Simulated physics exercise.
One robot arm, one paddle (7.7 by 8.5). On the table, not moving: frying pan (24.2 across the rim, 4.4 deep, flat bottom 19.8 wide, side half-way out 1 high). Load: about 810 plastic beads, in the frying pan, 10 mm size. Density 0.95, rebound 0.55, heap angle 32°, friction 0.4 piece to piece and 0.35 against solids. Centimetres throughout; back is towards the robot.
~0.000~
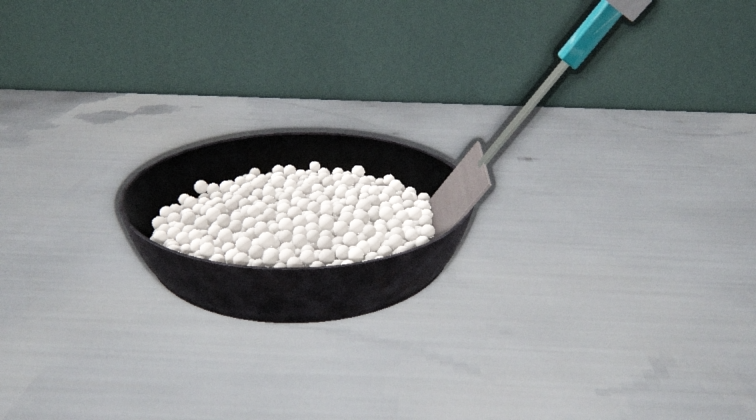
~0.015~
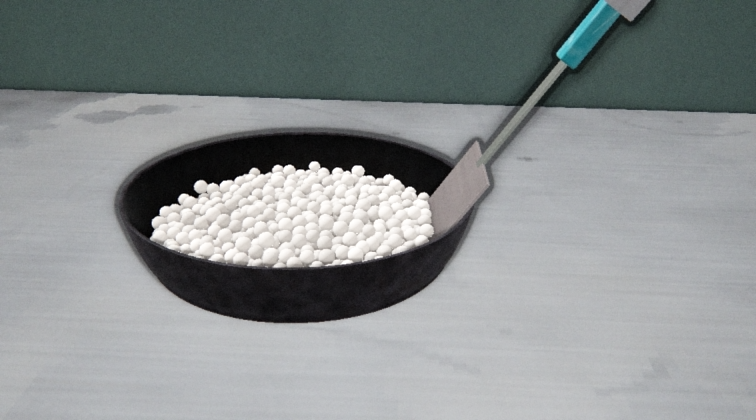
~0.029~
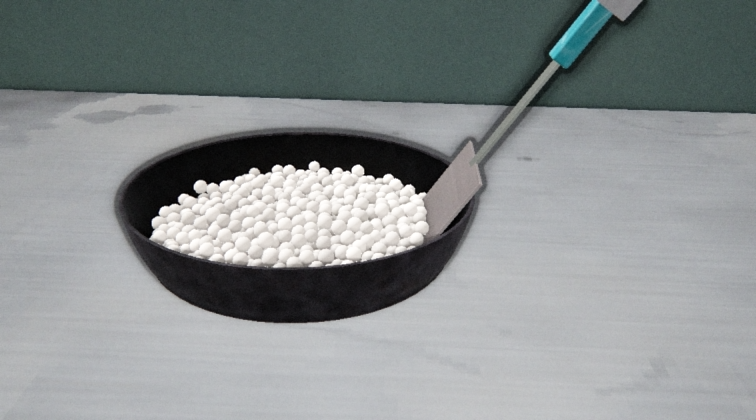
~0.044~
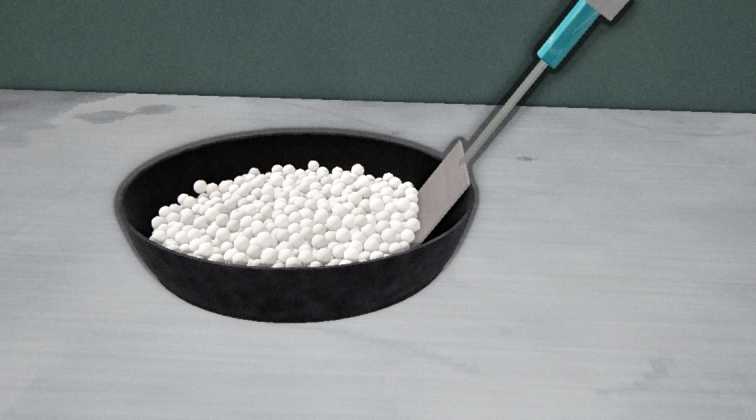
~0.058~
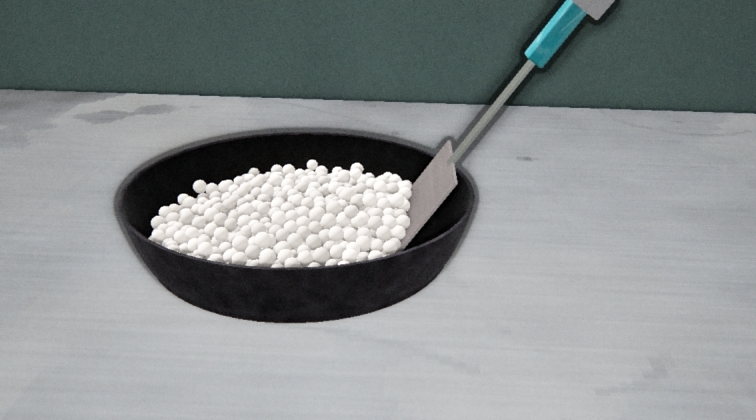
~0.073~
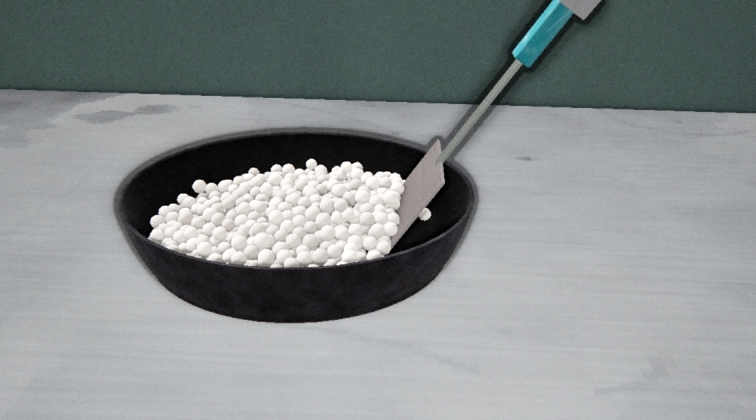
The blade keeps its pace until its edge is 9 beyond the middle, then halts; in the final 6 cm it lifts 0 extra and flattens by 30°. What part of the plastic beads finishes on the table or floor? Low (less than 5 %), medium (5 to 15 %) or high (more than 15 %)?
Answer: Low; less than 5 % of the plastic beads finish on the table or floor.
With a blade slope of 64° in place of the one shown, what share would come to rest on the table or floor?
Then about 5 per cent.
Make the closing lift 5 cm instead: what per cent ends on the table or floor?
About 15 per cent.
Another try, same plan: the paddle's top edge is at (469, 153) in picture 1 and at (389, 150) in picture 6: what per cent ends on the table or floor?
About 15 per cent.
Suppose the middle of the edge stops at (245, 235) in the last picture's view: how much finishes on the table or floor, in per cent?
Some 0 per cent.
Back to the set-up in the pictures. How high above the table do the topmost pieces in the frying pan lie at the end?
Roughly 6.0 cm.
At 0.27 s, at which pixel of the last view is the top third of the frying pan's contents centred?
Around (220, 197).
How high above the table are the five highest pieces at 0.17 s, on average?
Some 5 cm.
After 0.17 s, sloping 56°, highest piece 5 above the table; 811 in the frying pan.
After 0.27 s, sloping 45°, highest piece 5 above the table; 811 in the frying pan.
After 0.52 s, sloping 26°, highest piece 6 above the table; 793 in the frying pan, 16 on the table or floor, 2 on the blade or in flight.
After 1.57 s, sloping 26°, highest piece 6 above the table; 792 in the frying pan, 19 on the table or floor.
At rest, 792 in the frying pan, 19 on the table or floor. That is 2 % on the table or floor.
